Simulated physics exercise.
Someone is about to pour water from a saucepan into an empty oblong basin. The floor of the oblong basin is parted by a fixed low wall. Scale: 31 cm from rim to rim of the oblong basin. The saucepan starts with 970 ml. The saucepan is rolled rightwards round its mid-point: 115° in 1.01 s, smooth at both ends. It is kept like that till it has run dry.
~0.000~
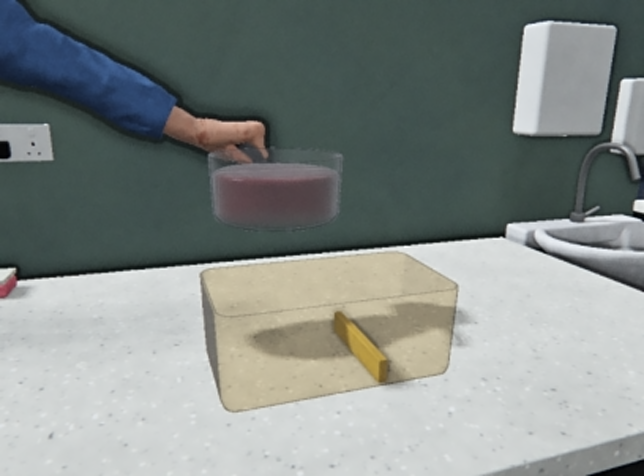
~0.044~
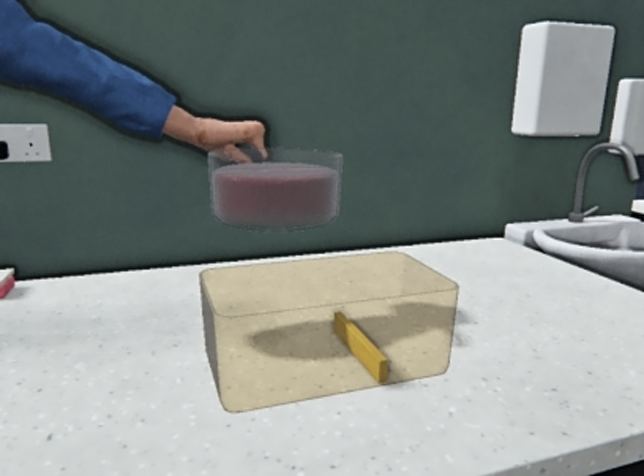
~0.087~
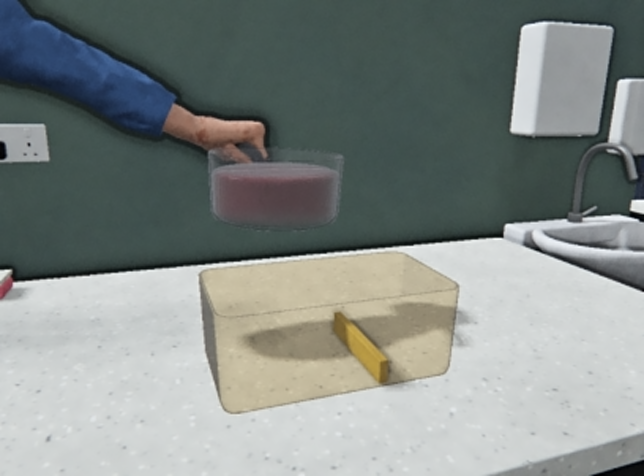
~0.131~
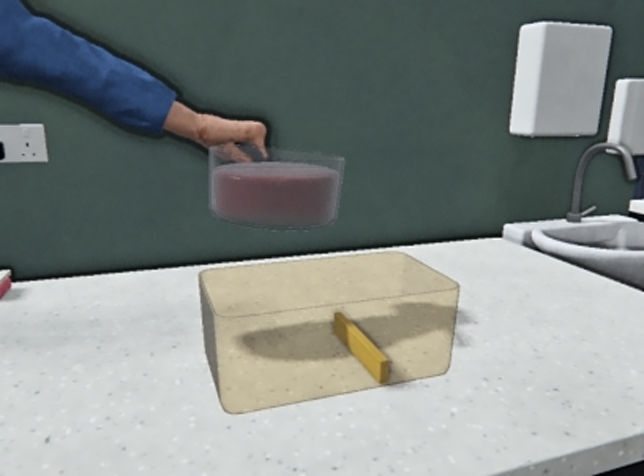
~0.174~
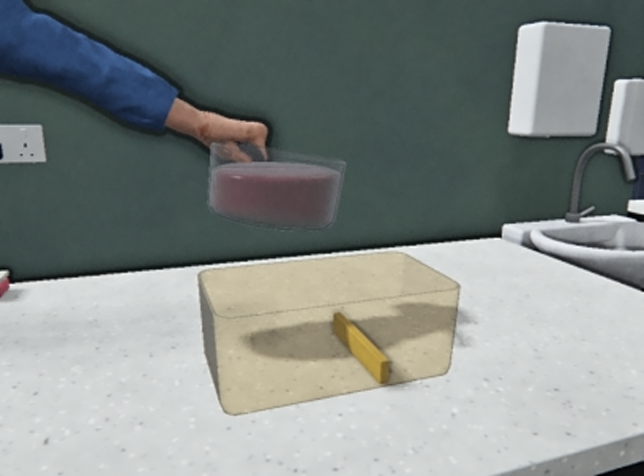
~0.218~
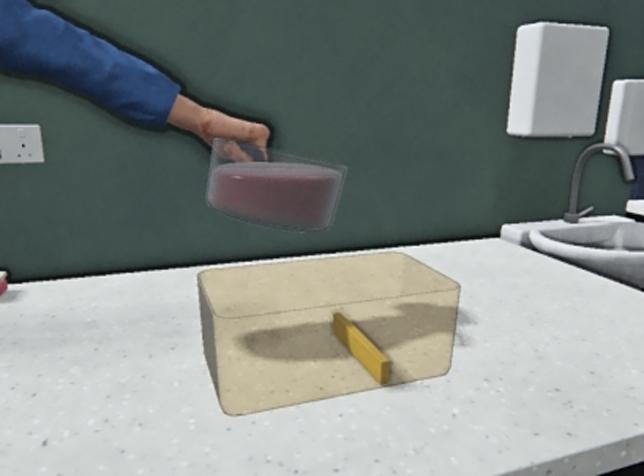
A hand in a blue sleeve held a clear pan of reddish water above an empty, see-through oblong basin on a speckled counter, then slowly tilted it slightly to the right, its right side dipping.
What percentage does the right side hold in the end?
The far part has some 48 per cent.
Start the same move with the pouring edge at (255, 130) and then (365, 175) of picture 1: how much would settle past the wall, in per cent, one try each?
In turn about 20 and 50 per cent.
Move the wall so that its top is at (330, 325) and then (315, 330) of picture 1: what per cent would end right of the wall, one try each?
First 80, then 90 per cent.
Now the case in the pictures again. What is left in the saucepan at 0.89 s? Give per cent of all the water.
Some 6 per cent.
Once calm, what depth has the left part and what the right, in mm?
Some 16 mm on the left and 30 mm on the right.
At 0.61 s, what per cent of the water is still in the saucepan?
Some 50 per cent.
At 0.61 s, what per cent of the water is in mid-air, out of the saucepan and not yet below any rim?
Some 34 per cent.
After 0.61 s the tilt is 75° and 49 per cent is still to pour, 1 is left of the wall and 15 right of it.
After 0.89 s the tilt is 111° and 6 per cent is still to pour, 28 is left of the wall and 59 right of it.
After 1.19 s the tilt is 115° and 0 per cent is still to pour, 48 is left of the wall and 51 right of it.
After 1.51 s the tilt is 115° and 0 per cent is still to pour, 51 is left of the wall and 48 right of it.
In the end 51 per cent lies left of the wall, 48 right of it and 1 outside.
